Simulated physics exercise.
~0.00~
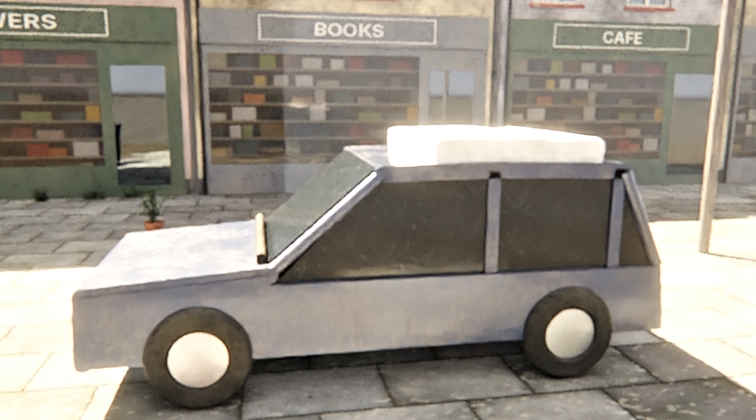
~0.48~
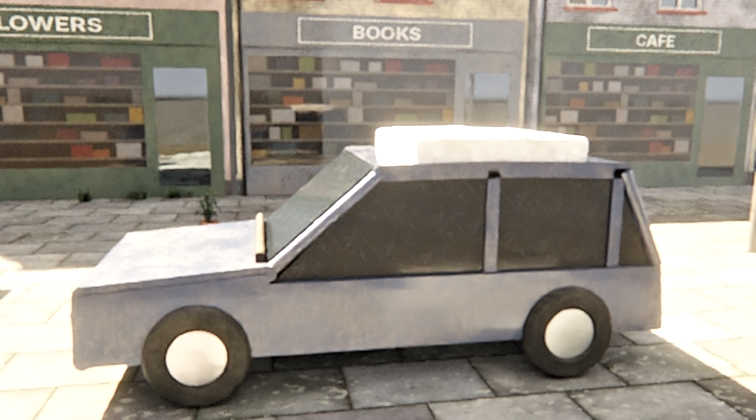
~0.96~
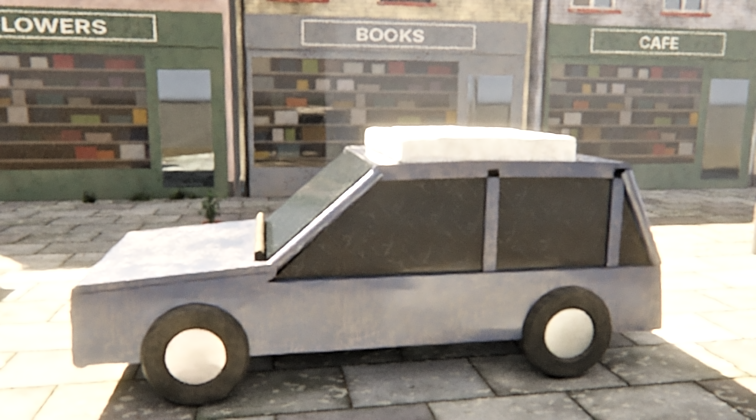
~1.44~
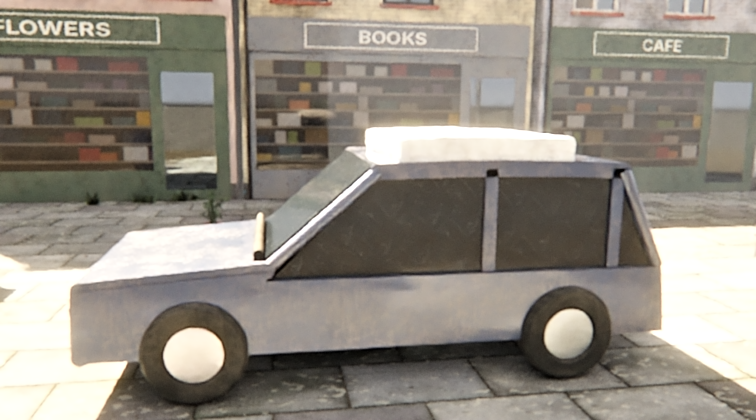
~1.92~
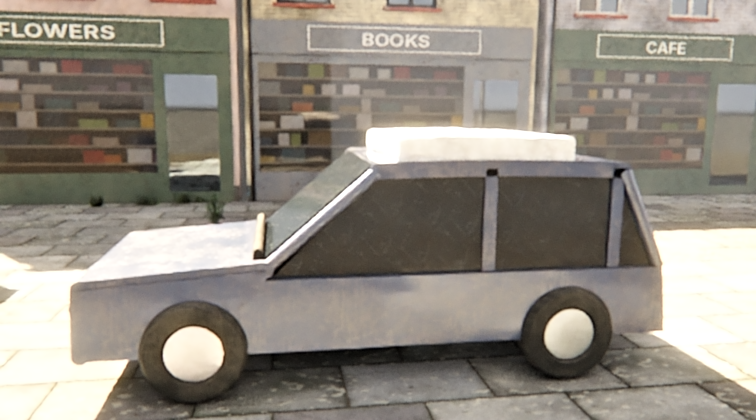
A thick white slab of snow rides on the roof of a boxy grey car, which faces left and passes a row of shops marked for flowers, books and a cafe. The view keeps pace with the car as the shopfronts shift to the right behind it. While the car brakes, the slab slides a short way forward along the roof, in one piece. Its front end reaches the top edge of the windscreen and stops there, poking out slightly. The shopfronts barely shift after that, and the snow ends up still on the roof, with the glass and bonnet clear.
